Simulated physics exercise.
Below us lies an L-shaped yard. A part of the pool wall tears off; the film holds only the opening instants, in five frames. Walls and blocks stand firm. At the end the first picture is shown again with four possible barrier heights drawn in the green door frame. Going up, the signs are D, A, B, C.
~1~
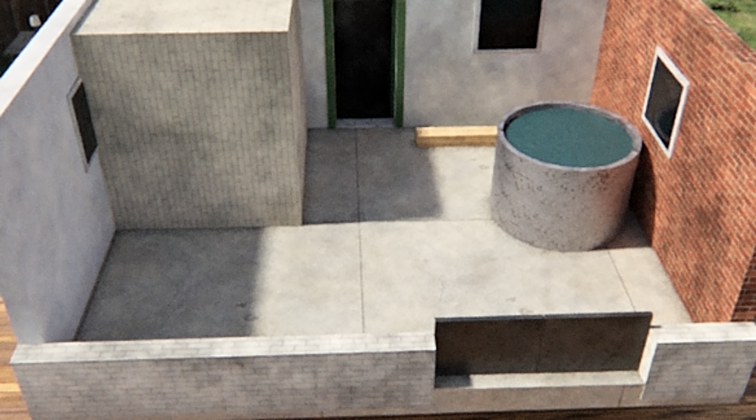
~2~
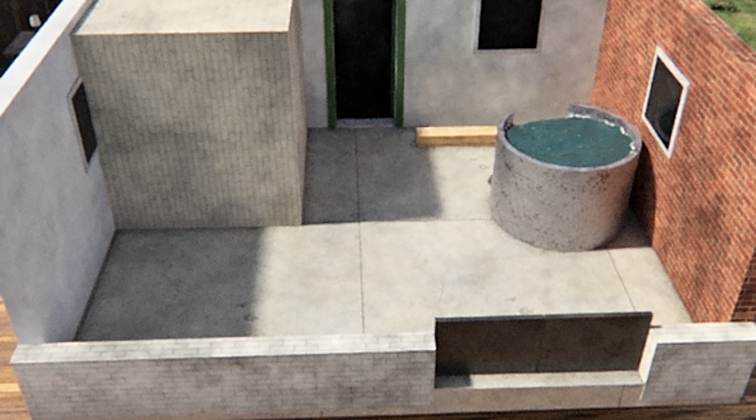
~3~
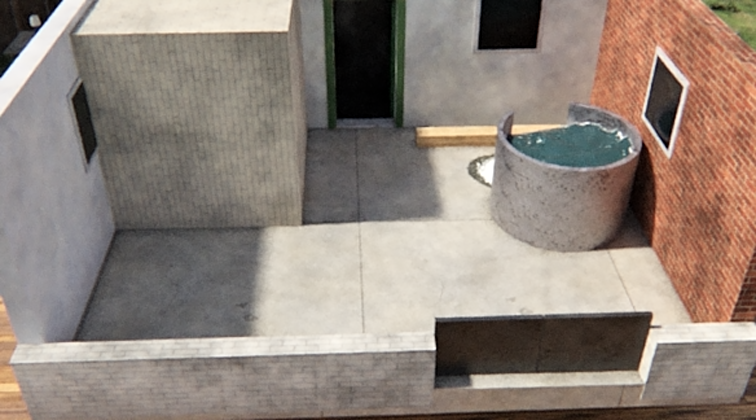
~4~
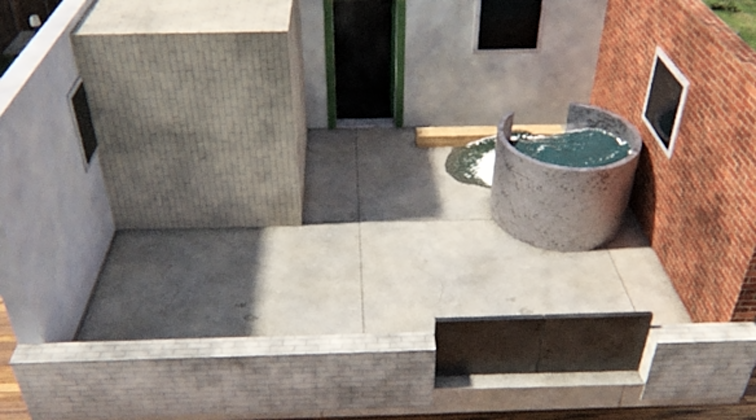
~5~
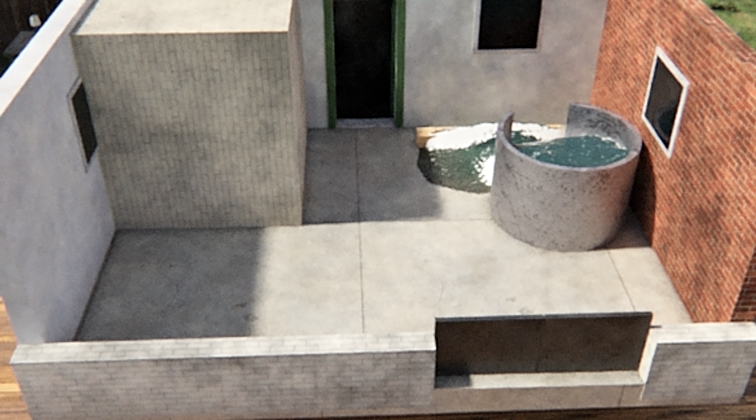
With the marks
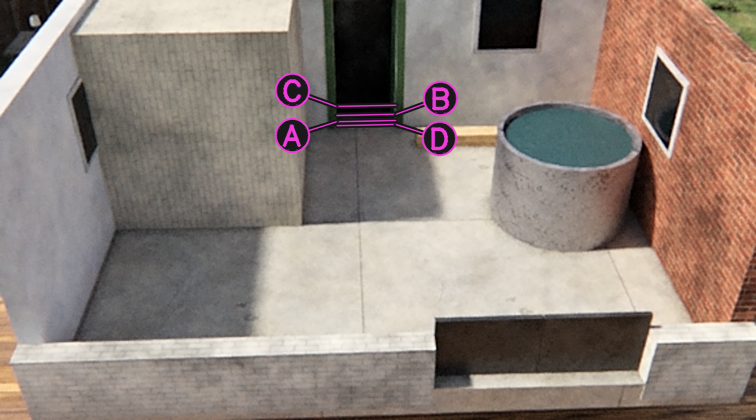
Water pouring from a broken gap in the back of a round concrete pool, spreading leftward in foam across a walled yard.
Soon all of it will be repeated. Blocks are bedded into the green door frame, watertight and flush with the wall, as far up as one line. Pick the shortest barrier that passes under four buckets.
That is mark B.
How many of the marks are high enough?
Two of them.
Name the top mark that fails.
It is A.
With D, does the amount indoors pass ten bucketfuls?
Yes, clearly.
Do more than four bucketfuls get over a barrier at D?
Yes, it does.
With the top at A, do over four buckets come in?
Yes, that goes wrong.
On the marked copy, A at (366, 121); B at (366, 114); C at (366, 105); D at (366, 125); from the bottom up D, A, B, C.
Choosing A, about 8 bucketfuls get in.
Choosing B, a splash gets over, under a bucket.
Choosing C, nothing gets over.
Choosing D, dozens of bucketfuls pour in.
